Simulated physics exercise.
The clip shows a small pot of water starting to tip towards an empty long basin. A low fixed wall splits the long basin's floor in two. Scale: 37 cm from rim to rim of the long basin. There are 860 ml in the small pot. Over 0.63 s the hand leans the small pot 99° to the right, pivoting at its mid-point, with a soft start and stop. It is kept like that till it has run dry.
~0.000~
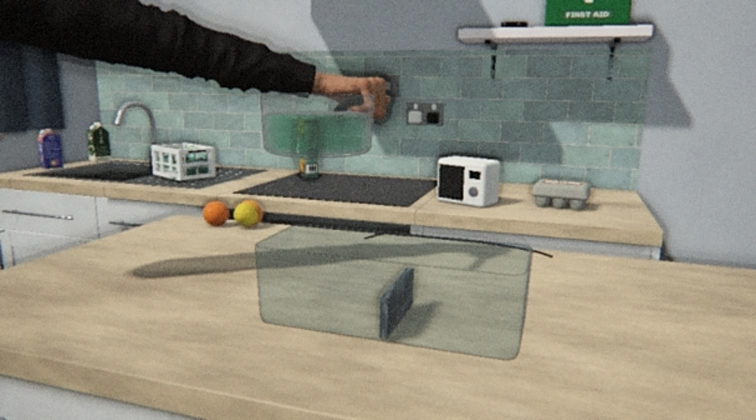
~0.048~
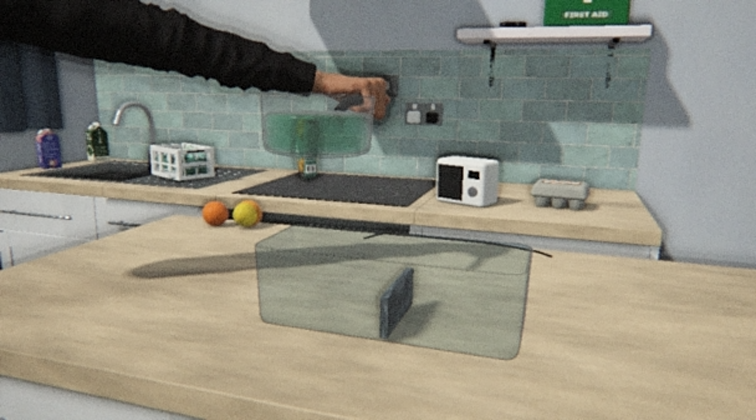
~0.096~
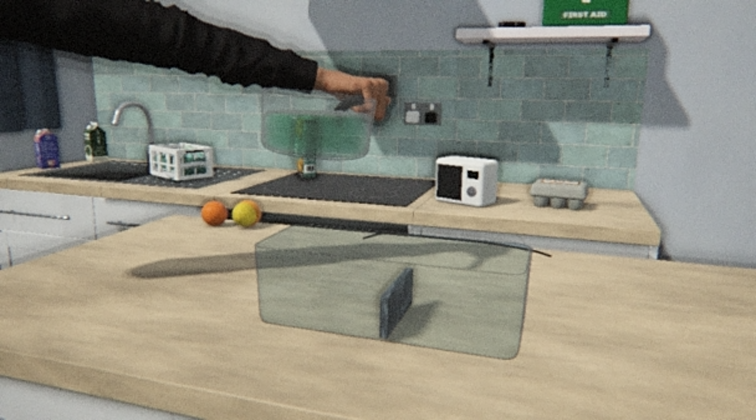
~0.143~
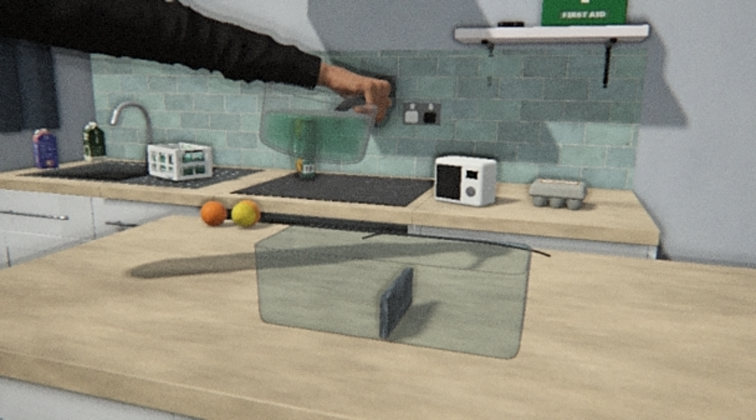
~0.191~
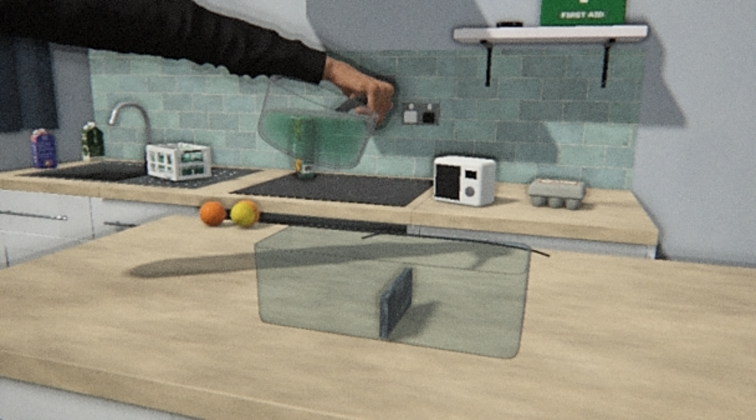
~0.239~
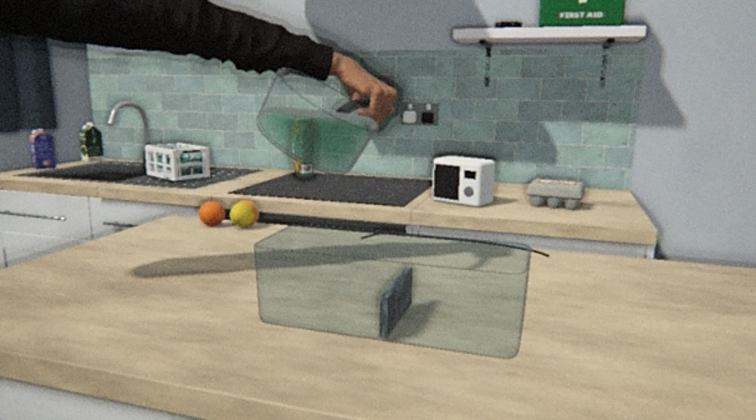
In this clip, a hand holds a small clear pot of greenish water above an empty long transparent basin with a low wall inside on a kitchen counter, then gradually leans the pot to the right.
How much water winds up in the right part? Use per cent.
The far part has some 56 per cent.
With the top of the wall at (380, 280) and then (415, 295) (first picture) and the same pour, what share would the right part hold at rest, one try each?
First 85, then 30 per cent.
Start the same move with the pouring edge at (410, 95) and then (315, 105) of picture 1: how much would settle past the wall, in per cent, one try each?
First 90, then 10 per cent.
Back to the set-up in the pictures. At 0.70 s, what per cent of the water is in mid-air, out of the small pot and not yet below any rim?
Some 9 per cent.
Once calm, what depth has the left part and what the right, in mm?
Some 14 mm on the left and 22 mm on the right.
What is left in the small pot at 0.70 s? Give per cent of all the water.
Some 10 per cent.
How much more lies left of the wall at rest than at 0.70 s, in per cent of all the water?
About 18 per cent.
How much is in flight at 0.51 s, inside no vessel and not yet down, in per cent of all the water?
Some 50 per cent.
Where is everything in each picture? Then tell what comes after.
It leans 0°; its right rim is at (370, 98); the water meets the walls at (273, 113) and (369, 116); the long basin's rim runs from (275, 235) to (530, 261); the wall's top is at (398, 283), in the first frame.
It leans 1°; its right rim is at (370, 99); the water meets the walls at (272, 112) and (370, 116), in the second frame.
It leans 6°; its right rim is at (372, 103); the water meets the walls at (272, 112) and (370, 117), in the third frame.
It leans 12°; its right rim is at (373, 110); the water meets the walls at (273, 111) and (371, 118), in the fourth frame.
It leans 21°; its right rim is at (374, 120); the water meets the walls at (272, 111) and (373, 120), in the fifth frame.
It leans 31°; its right rim is at (374, 131); the water meets the walls at (270, 109) and (373, 124); 1 per cent is over the edge, in the sixth frame.
Then, 0.51 s in, the tilt is 90° and 34 per cent is still to pour, 1 is left of the wall and 14 right of it.
Then, 0.70 s in, the tilt is 99° and 10 per cent is still to pour, 23 is left of the wall and 58 right of it.
Then, 0.91 s in, the tilt is 99° and 2 per cent is still to pour, 37 is left of the wall and 56 right of it.
Then, 1.13 s in, the tilt is 99° and 0 per cent is still to pour, 41 is left of the wall and 56 right of it.
Finally, 42 per cent lies left of the wall, 56 right of it and 1 outside.
